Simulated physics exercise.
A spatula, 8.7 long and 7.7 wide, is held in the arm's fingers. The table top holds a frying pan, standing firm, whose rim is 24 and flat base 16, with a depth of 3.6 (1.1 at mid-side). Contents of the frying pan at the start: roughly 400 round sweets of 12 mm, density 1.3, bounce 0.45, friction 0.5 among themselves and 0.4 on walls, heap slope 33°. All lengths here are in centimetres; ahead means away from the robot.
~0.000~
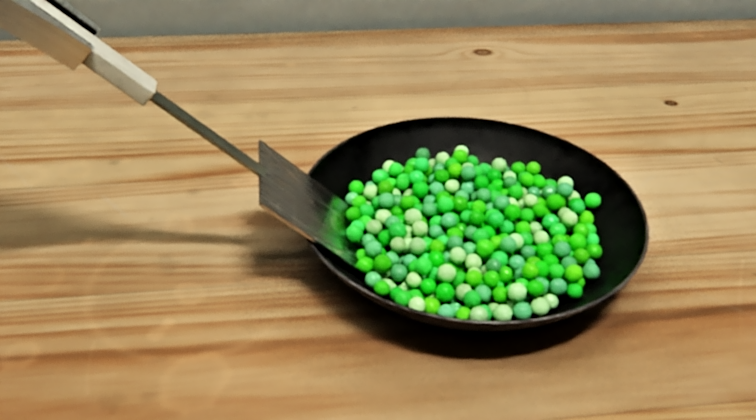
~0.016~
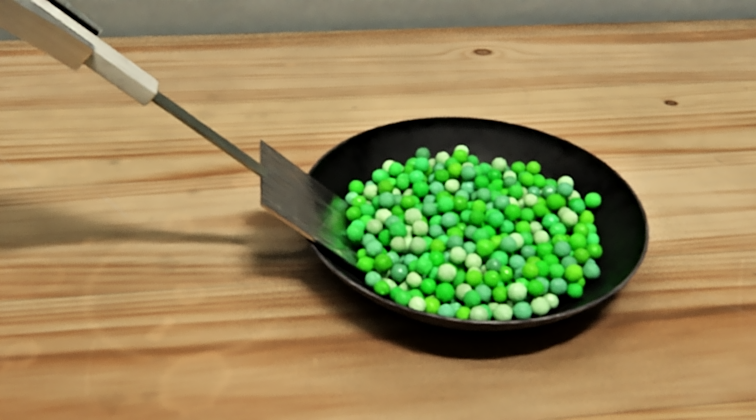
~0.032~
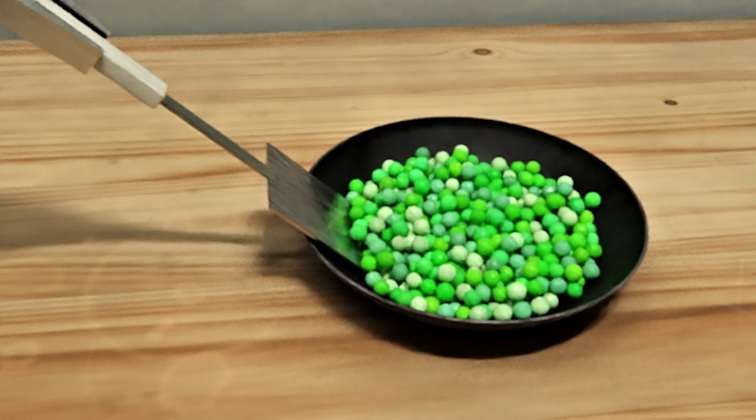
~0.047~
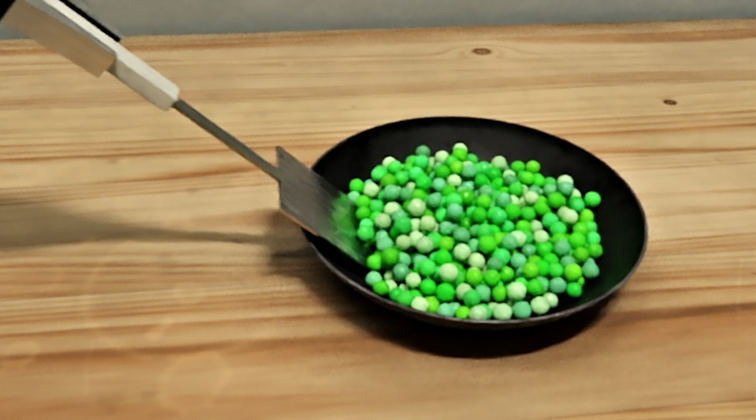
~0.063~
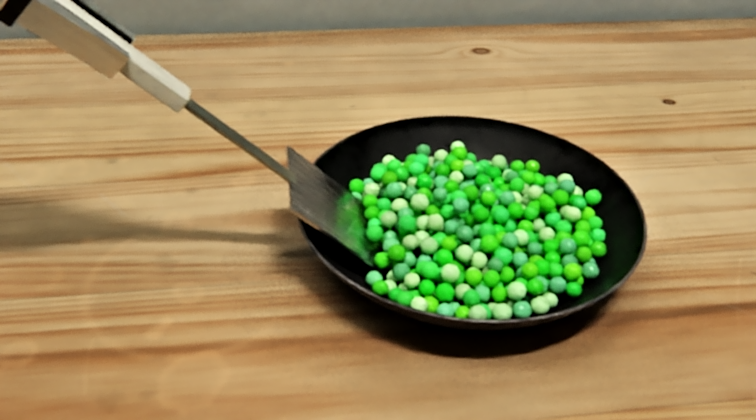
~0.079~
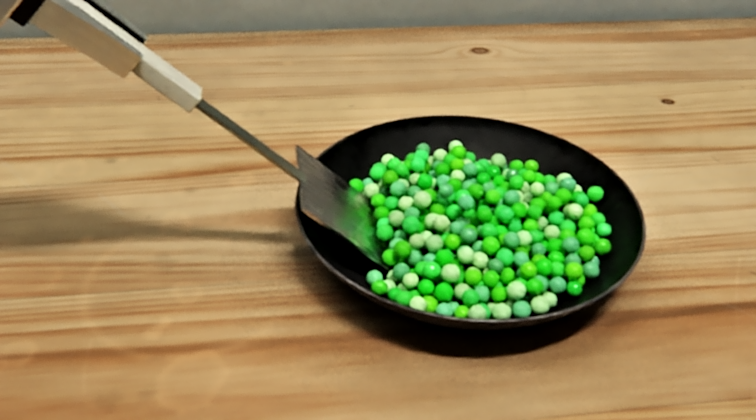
At first, a spatula held by a robot arm rests at the left edge of a black frying pan full of green and pale round sweets on a wooden table. The arm then slides the blade slowly rightward into the pan, nudging the nearest sweets slightly to the right.
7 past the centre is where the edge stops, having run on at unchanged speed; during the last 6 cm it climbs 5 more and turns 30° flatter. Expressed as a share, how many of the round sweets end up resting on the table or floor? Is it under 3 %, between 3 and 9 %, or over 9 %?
It is between 3 and 9 %.
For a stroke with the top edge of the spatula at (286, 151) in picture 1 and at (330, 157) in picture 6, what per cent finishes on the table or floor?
It comes to something like 5 %, give or take.
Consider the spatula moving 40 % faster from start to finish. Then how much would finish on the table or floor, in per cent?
About 10 %.
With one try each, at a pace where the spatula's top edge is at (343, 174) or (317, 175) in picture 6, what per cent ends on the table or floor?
15 % and 10 %.
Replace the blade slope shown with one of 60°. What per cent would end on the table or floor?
Roughly 5 per cent.
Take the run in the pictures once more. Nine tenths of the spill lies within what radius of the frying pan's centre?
Some 30 cm.
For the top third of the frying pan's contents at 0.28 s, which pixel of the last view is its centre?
(533, 192).
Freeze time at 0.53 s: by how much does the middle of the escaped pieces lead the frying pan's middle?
That distance is around 16 cm.
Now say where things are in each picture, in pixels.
In the first frame, spatula top edge at (259, 171), sloping 44°; upper third of the load around (472, 218), from x 355 to 595, top at y 155; 395 in the frying pan.
In the second frame, spatula top edge at (261, 171), sloping 44°; upper third of the load around (472, 217), from x 355 to 595, top at y 155.
In the third frame, spatula top edge at (268, 173), sloping 44°; upper third of the load around (469, 216), from x 355 to 595, top at y 150.
In the fourth frame, spatula top edge at (279, 176), sloping 44°; upper third of the load around (463, 214), from x 355 to 595, top at y 150.
In the fifth frame, spatula top edge at (289, 176), sloping 44°; upper third of the load around (465, 214), from x 355 to 600, top at y 150.
In the sixth frame, spatula top edge at (299, 176), sloping 44°; upper third of the load around (470, 211), from x 355 to 605, top at y 150; 395 in the frying pan.
By 0.18 s, sloping 44°, highest piece 4 above the table; 395 in the frying pan.
By 0.28 s, sloping 30°, highest piece 6 above the table; 395 in the frying pan.
By 0.53 s, sloping 14°, highest piece 6 above the table; 377 in the frying pan, 16 on the table or floor, 2 on the blade or in flight.
By 1.58 s, sloping 14°, highest piece 5 above the table; 376 in the frying pan, 19 on the table or floor.
Final count, 376 in the frying pan, 19 on the table or floor. That is 5 % on the table or floor.
